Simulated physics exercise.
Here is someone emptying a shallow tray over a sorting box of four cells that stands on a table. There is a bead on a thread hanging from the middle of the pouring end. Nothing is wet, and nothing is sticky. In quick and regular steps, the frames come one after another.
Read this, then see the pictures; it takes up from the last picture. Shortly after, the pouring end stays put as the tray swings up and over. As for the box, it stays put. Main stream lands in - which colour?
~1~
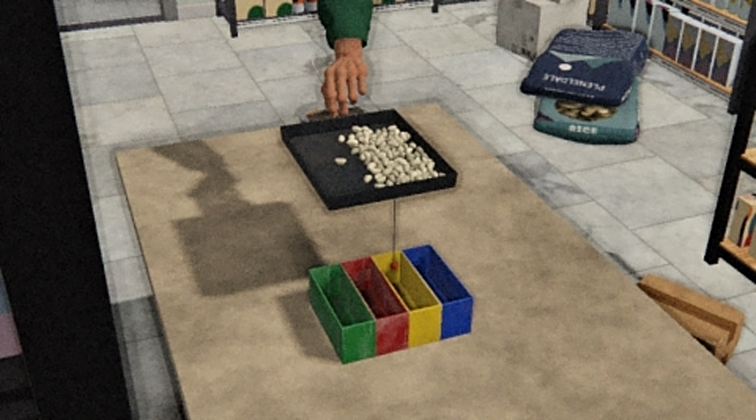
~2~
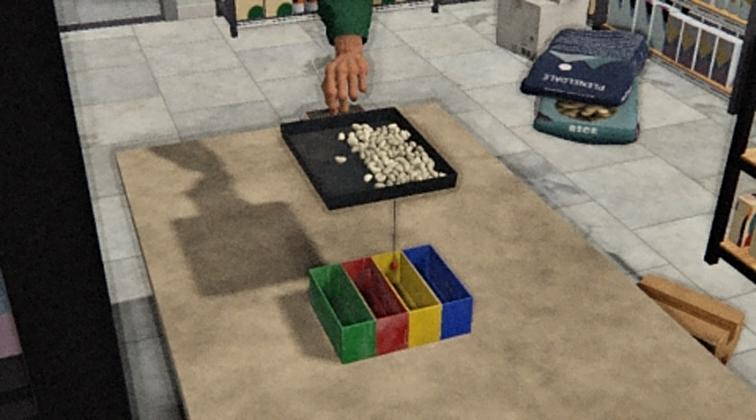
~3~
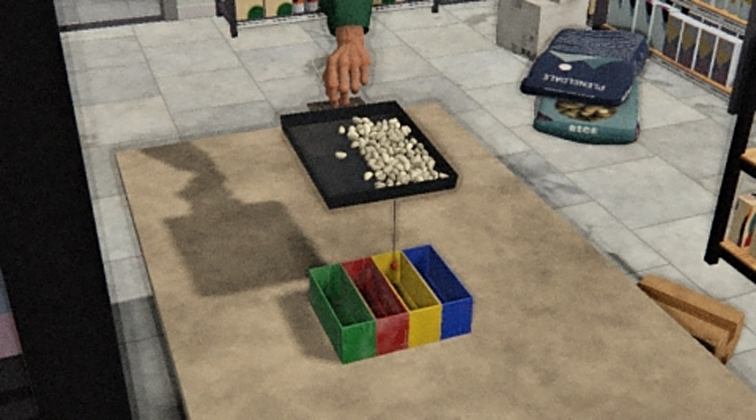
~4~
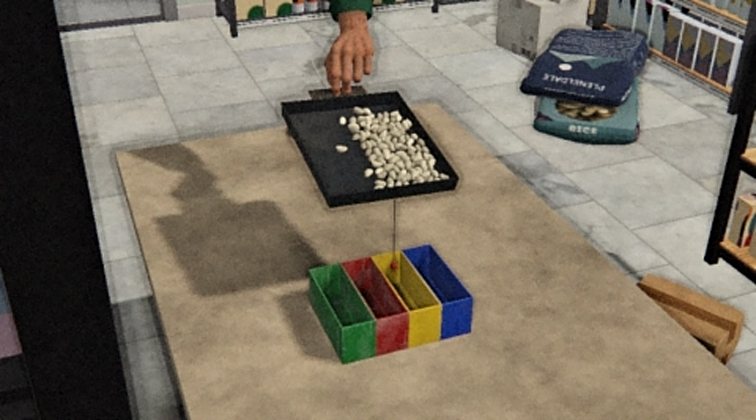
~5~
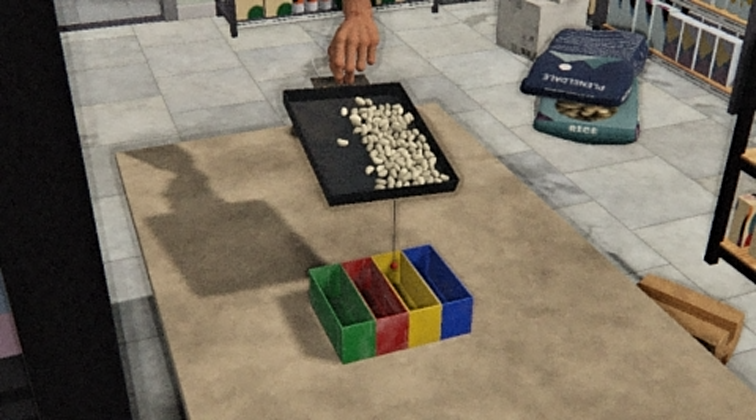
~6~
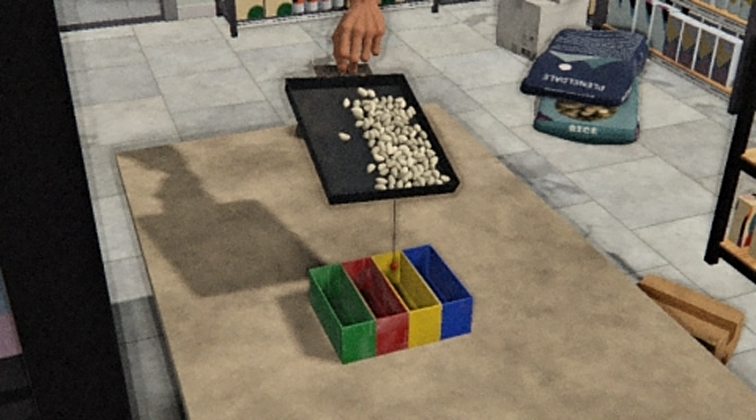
Blue cell.
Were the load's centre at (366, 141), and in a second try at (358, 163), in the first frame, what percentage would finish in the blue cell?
Shares in turn: 30 % and 30 %.
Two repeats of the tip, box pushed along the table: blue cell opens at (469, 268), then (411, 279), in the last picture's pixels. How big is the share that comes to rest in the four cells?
The first gives 90 %, the second 20 %.
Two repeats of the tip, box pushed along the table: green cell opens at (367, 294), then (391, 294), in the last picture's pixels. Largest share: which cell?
Try one: The blue one; try two: That yellow cell.
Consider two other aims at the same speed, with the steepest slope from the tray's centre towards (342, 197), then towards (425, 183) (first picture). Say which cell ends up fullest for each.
Case 1 goes to green, case 2 to the cell in blue.
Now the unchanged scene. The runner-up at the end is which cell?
Second is that yellow cell.
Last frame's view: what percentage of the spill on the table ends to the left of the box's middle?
It works out to some 0 per cent.
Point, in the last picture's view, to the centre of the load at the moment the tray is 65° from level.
Look about (425, 154) in the last picture.
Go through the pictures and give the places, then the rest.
In the first picture, corners of the pouring end near (329, 196) and (456, 173), level; middle of the load near (393, 156), white beans; bead on its thread near (394, 266); green cell near (359, 339); red cell near (392, 331); yellow cell near (425, 323); blue cell near (457, 315).
In the second picture, corners of the pouring end near (329, 196) and (456, 173), level; middle of the load near (393, 155).
In the third picture, corners of the pouring end near (330, 195) and (457, 175), tipped barely, lowest at the right corner; middle of the load near (394, 152).
In the fourth picture, corners of the pouring end near (331, 195) and (457, 177), tipped a little, lowest at the right corner; middle of the load near (395, 148).
In the fifth picture, corners of the pouring end near (332, 194) and (458, 179), tipped clearly, lowest at the right corner; middle of the load near (397, 145).
In the sixth picture, corners of the pouring end near (333, 193) and (458, 182), tipped clearly, lowest at the right corner; middle of the load near (399, 142); green cell near (359, 339); red cell near (392, 331); yellow cell near (425, 323); blue cell near (457, 315).
Shortly afterwards, tray tipped steeply; the whole lot on the tray.
Next, tray tipped past a quarter turn; the bulk on the tray; a little in the blue cell; only a few in the yellow cell; a little falling or outside the box.
Some moments later, tray tipped past a quarter turn; near a third in the blue cell; a little in the yellow cell; only a few in the red cell; near half falling or outside the box.
In the end, tray tipped past a quarter turn; near a third in the blue cell; a little in the yellow cell; only a few in the red cell; none at all in the green cell; near half outside the box.
